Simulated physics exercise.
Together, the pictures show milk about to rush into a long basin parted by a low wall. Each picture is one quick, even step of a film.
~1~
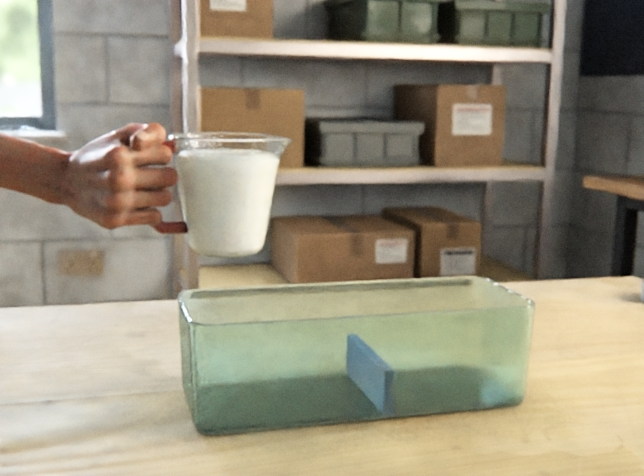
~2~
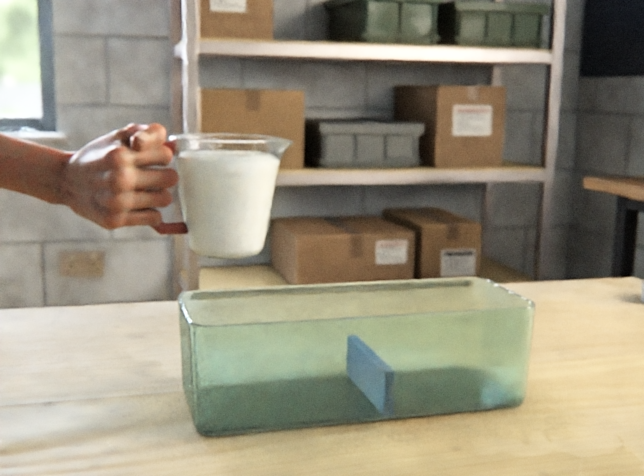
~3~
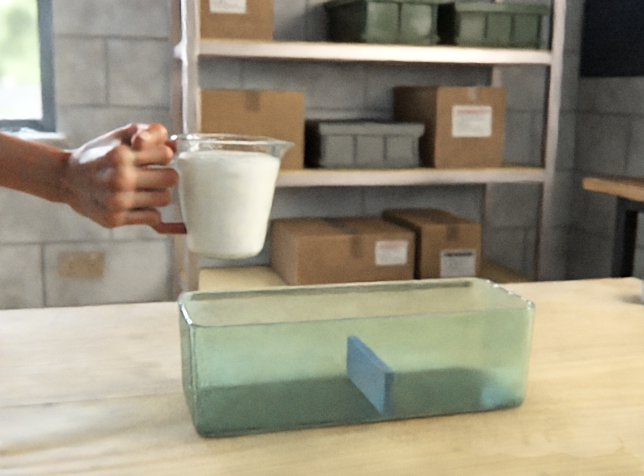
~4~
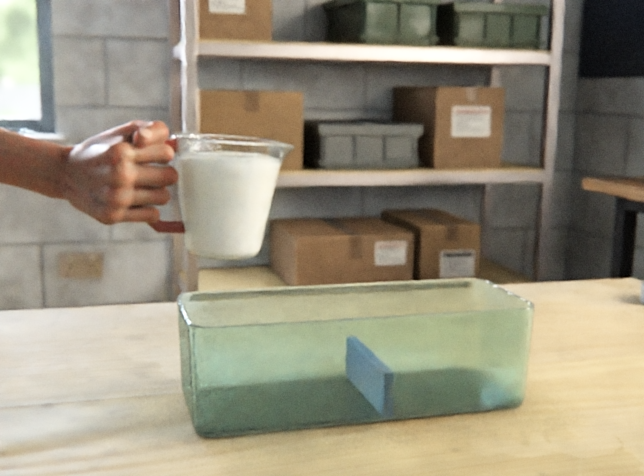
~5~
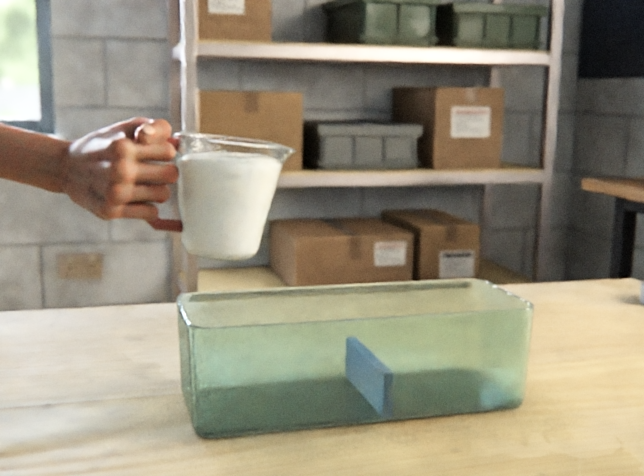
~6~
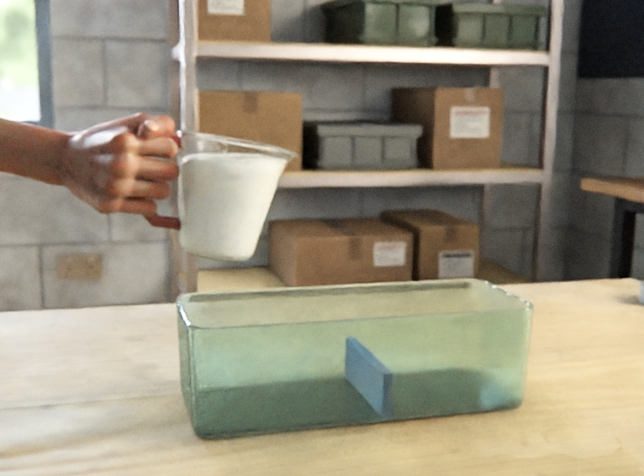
In the video, a hand holds a clear cup of milk above the left part of a long glass basin with a low blue divider, keeping it nearly still at first, then tilting it slightly to the right.
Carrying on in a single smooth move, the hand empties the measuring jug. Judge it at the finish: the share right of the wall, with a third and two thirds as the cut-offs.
At the finish, the right of the wall has under a third.
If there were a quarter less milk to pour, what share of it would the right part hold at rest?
Roughly 5 in a hundred.
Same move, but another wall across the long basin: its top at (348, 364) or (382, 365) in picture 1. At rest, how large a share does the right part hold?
First try around 60 percent; second try around 5 percent.
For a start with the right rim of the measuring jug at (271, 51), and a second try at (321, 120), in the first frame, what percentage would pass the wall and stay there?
Around 10 percent first, around 70 percent second.
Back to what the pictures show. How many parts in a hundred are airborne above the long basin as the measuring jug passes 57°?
It's about 15 per cent.
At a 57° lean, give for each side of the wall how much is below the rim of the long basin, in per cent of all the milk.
5 per cent left, 0 per cent right.
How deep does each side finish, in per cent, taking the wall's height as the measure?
About 40 left, about 10 right.
A moment on, the measuring jug is tipped part way and 79 per cent is still to pour, 6 is left of the wall and 0 right of it.
Next, the measuring jug is tipped on its side and 25 per cent is still to pour, 50 is left of the wall and 11 right of it.
Then the measuring jug is tipped right over and 1 per cent is still to pour, 85 is left of the wall and 12 right of it.
Later the measuring jug is tipped right over and 0 per cent is still to pour, 86 is left of the wall and 12 right of it.
Finally, 86 per cent lies left of the wall, 12 right of it and 2 outside.
